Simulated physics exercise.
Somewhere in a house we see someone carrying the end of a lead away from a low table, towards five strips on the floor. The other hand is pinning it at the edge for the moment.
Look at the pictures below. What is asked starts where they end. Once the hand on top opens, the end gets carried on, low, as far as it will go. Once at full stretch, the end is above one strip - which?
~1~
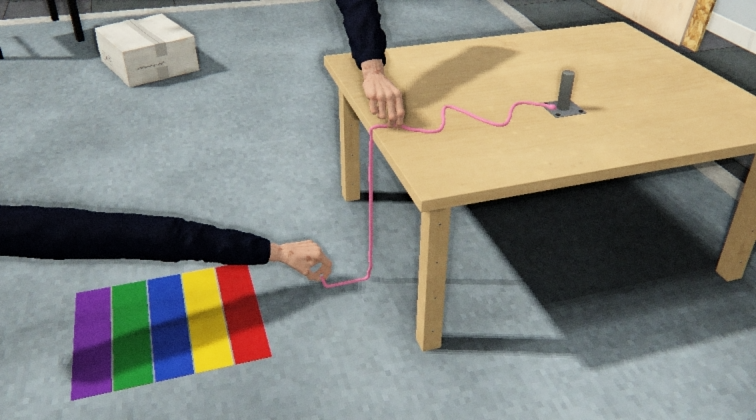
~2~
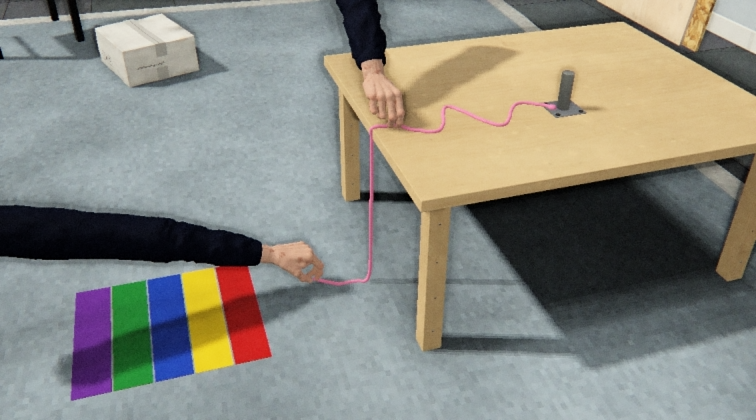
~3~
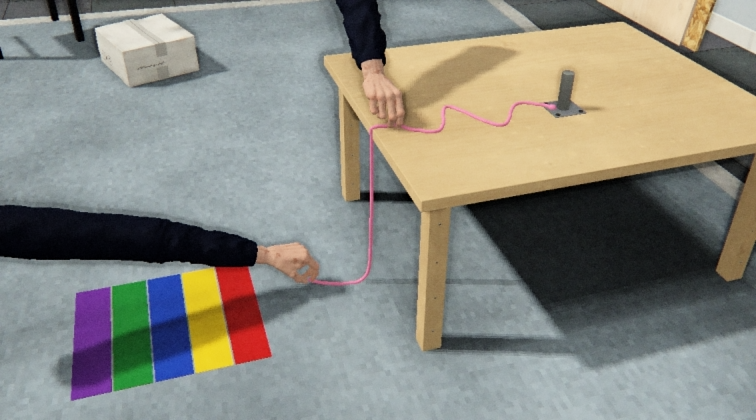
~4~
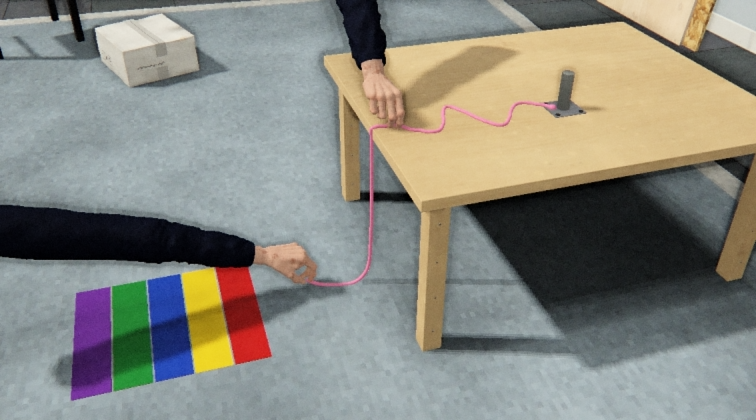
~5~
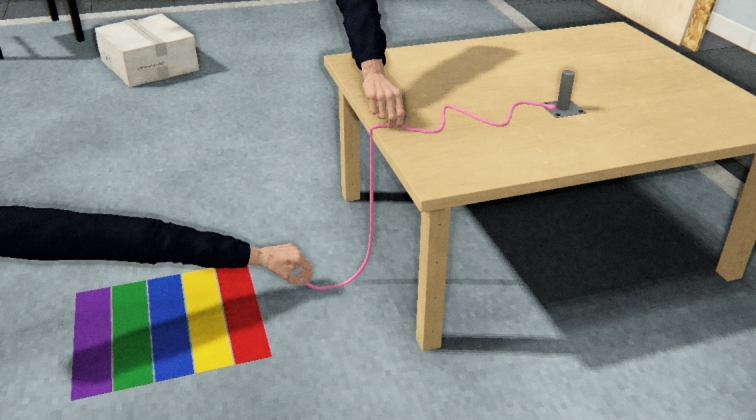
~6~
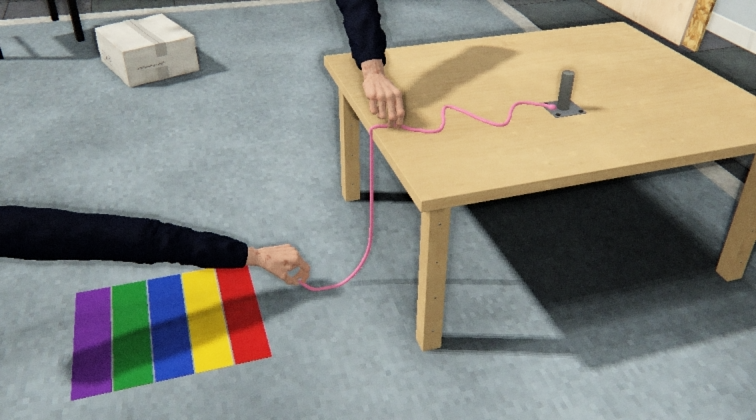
The end stops over the purple strip.
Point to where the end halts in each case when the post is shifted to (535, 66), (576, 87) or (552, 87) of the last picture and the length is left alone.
You'd find it around (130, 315), then (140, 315), and finally (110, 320).
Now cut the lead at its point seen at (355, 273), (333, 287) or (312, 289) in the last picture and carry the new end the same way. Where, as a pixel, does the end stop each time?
In order, it ends up near (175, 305), (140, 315) and (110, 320).
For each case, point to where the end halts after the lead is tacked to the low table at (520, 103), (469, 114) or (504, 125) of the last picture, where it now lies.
Approximately at (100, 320), at (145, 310) and at (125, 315), in that order.
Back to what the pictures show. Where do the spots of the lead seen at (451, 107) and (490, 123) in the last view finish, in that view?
The first one ends up at (407, 128) and the second one at (455, 121).
Soon after, end near (160, 309); over blue.
Then, end near (114, 318); over green.
At full stretch, end near (87, 323); over purple. The purple one.
